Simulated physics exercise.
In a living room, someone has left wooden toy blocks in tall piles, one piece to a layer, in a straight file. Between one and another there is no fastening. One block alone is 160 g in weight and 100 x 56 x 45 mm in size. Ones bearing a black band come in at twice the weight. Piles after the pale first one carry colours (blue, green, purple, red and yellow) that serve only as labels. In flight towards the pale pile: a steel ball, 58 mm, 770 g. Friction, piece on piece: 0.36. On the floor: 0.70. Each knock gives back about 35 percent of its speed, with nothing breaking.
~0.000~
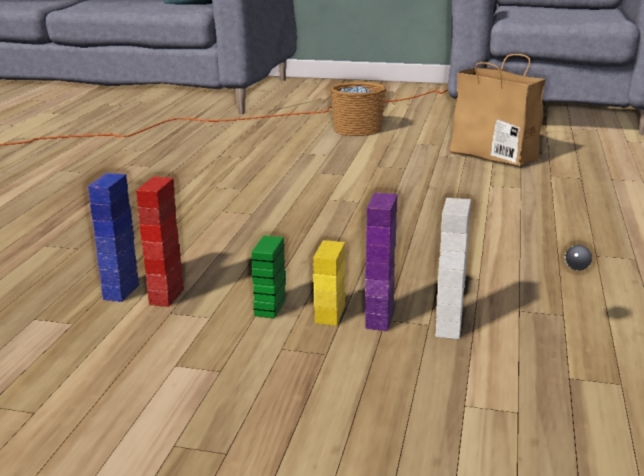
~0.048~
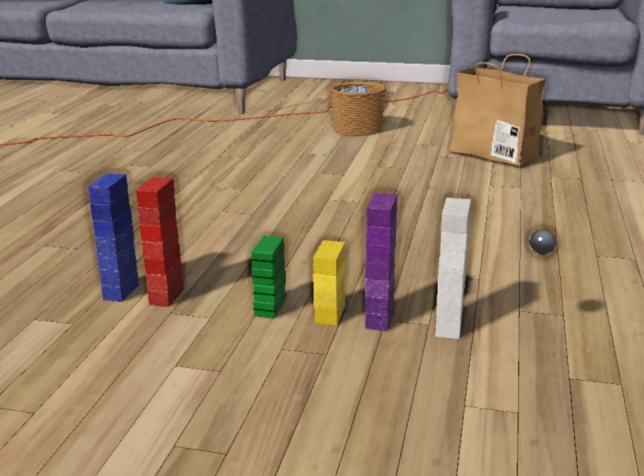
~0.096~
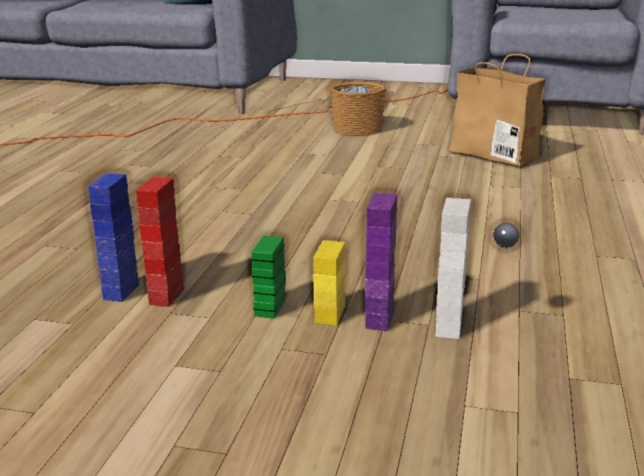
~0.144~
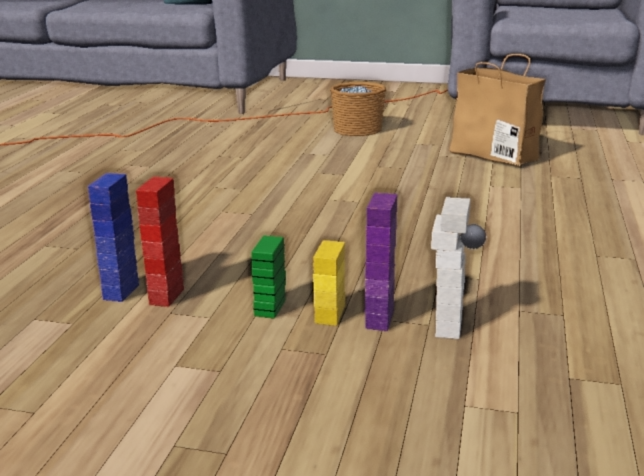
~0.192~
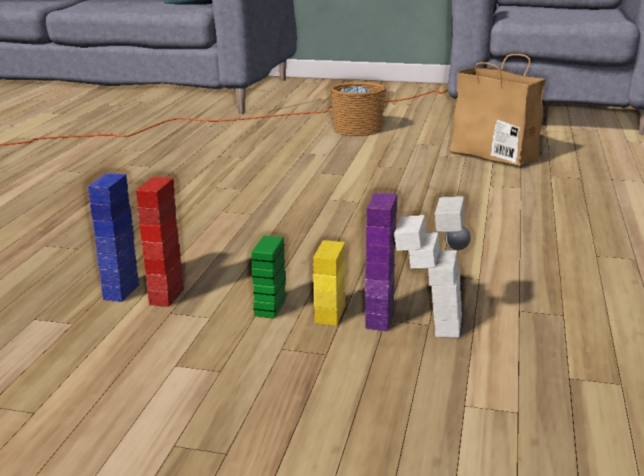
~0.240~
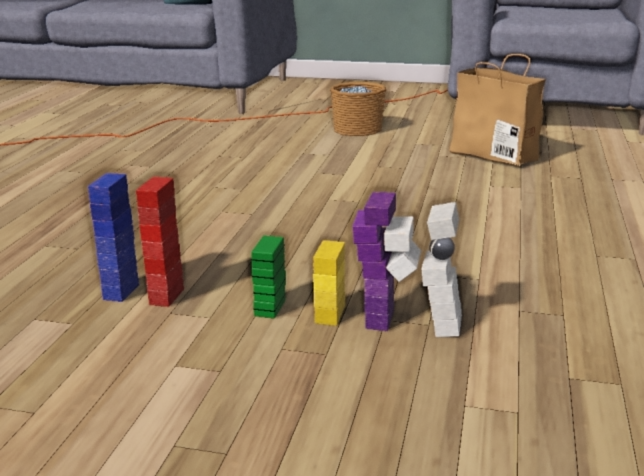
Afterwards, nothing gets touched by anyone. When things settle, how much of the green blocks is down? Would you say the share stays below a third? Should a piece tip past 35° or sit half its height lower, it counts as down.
No.
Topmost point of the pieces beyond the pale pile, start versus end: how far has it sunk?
Around 0 centimetres.
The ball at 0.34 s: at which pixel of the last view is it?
About (412, 251).
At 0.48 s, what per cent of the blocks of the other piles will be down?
By that time it is 15 percent.
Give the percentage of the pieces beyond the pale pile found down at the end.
Estimate: Close to 45%.
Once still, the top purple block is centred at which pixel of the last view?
Last frame, centre at roughly (413, 347).
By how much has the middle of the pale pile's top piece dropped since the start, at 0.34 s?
Some 6 centimetres.
After 0.34 s, 3 of the pale pile down; none of the 4 green blocks down (1 of 29 in all colours); top green block unmoved; top purple block 39° from how it stood, 33 mm lower.
After 0.48 s, 6 of the pale pile down; none of the 4 green blocks down (5 of 29 in all colours); top green block unmoved; top purple block on its side.
After 0.70 s, 6 of the pale pile down; none of the 4 green blocks down (9 of 29 in all colours); top green block 23° from how it stood; top purple block on its side.
After 0.92 s, 6 of the pale pile down; 4 of the 4 green blocks down (13 of 29 in all colours); top green block on its side; top purple block on its side.
In the end (1.8 s), 6 of the pale pile down; 4 of the 4 green blocks down (13 of 29 in all colours); top green block on its side; top purple block on its side. That is 100 per cent. From the last view, middles, top green block near (178, 290), top purple block near (413, 347).
